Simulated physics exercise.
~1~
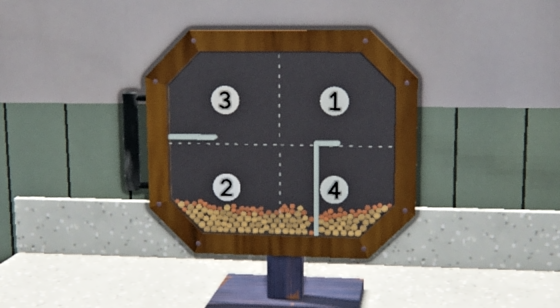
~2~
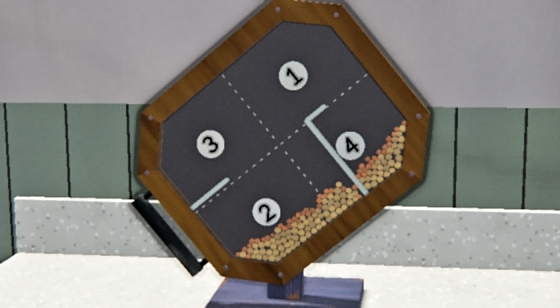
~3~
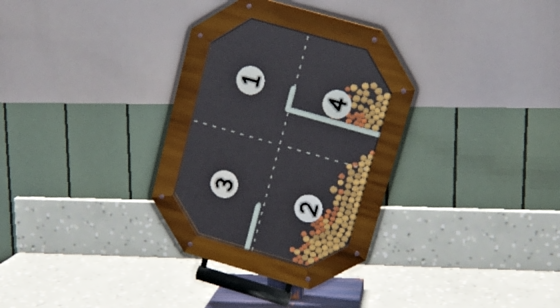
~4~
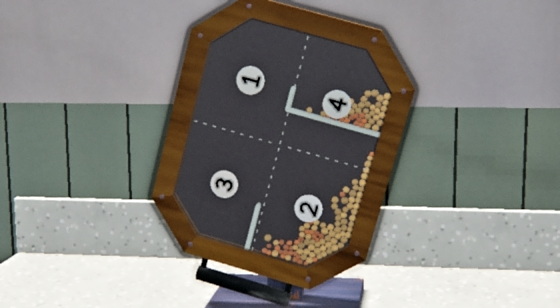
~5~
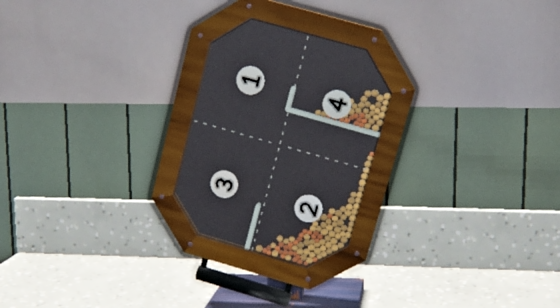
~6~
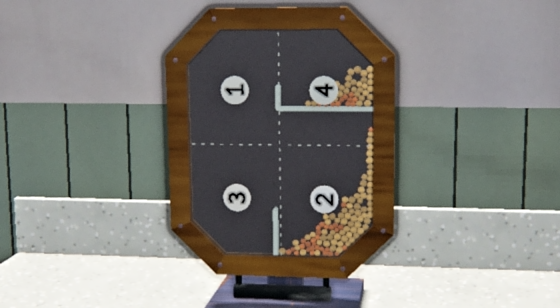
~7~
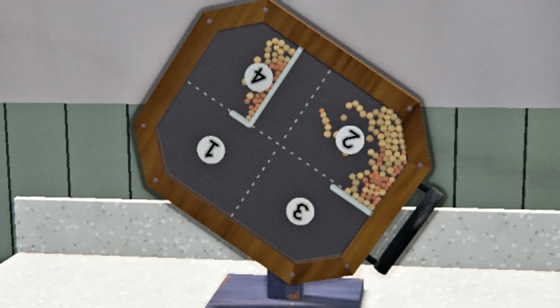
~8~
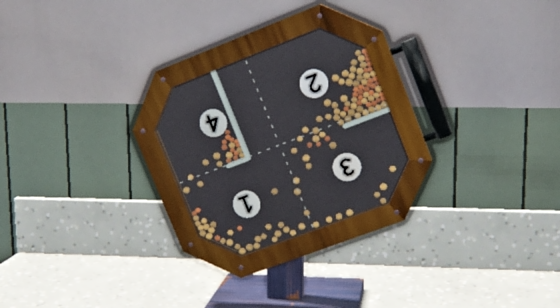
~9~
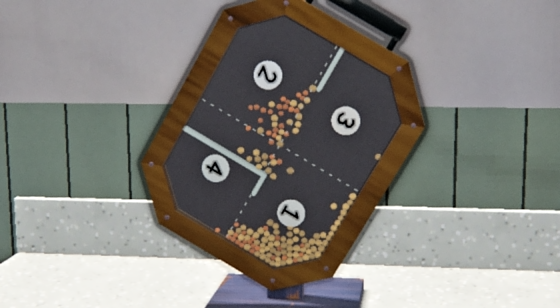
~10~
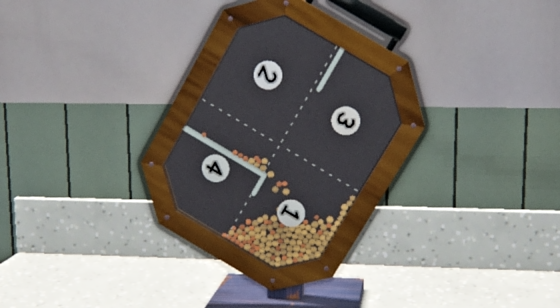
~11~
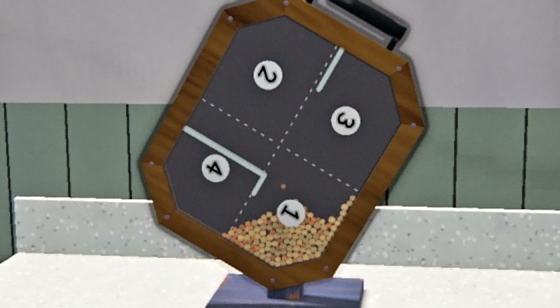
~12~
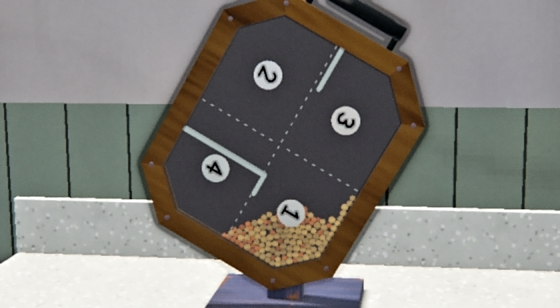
A wooden-framed, eight-sided sorting box with a dark window stands upright on a purple base, seen from the front on a speckled pale counter before green panels. Tan chickpeas and smaller orange ones lie along its bottom, beneath four numbered quarters and two pale inner walls. The box turns anticlockwise and pauses tilted, its chickpeas split between quarters two and four while some slide down and settle. It then swings further the same way, carrying them upward until they spill across the window. Finally it stops nearly upside down, and the last stragglers drop into quarter one, where the whole heap rests.
